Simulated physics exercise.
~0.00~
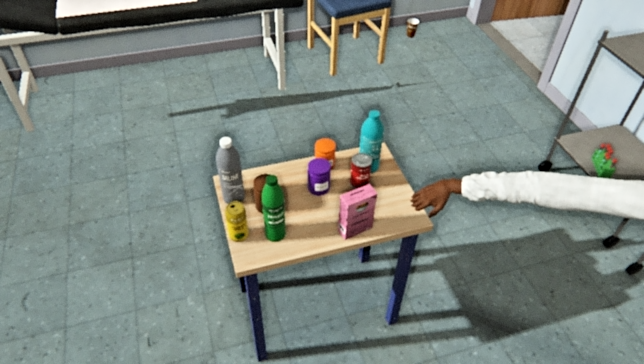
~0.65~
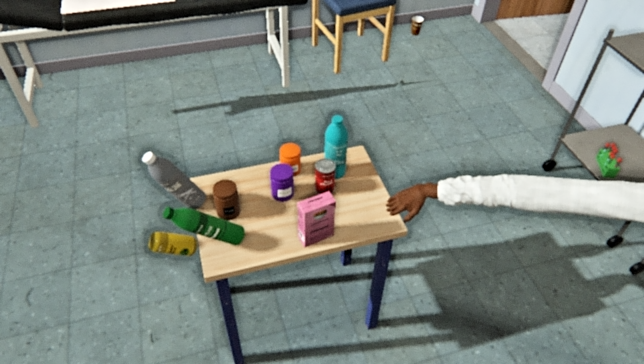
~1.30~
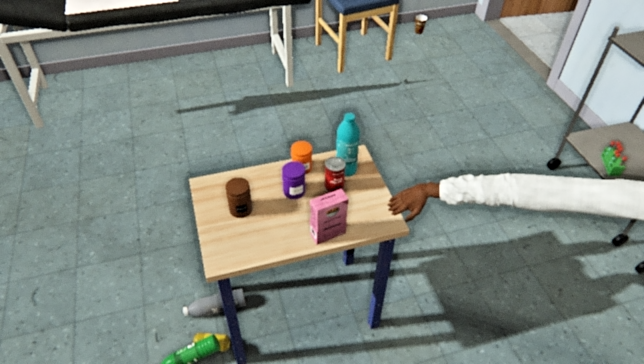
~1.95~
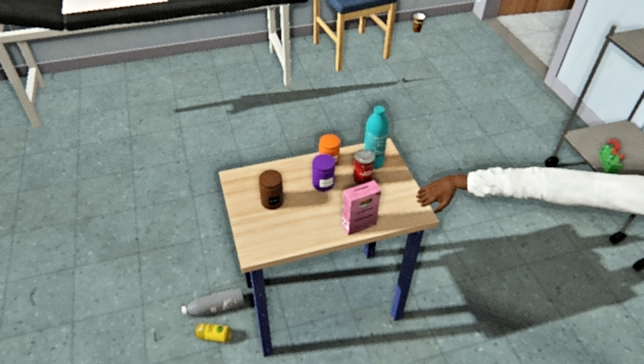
We see a hand at the right edge of a small wooden table crowded with containers as the table jerks left and back; the grey bottle, green bottle and yellow can topple off the left side to the floor, while six items stay standing on top.
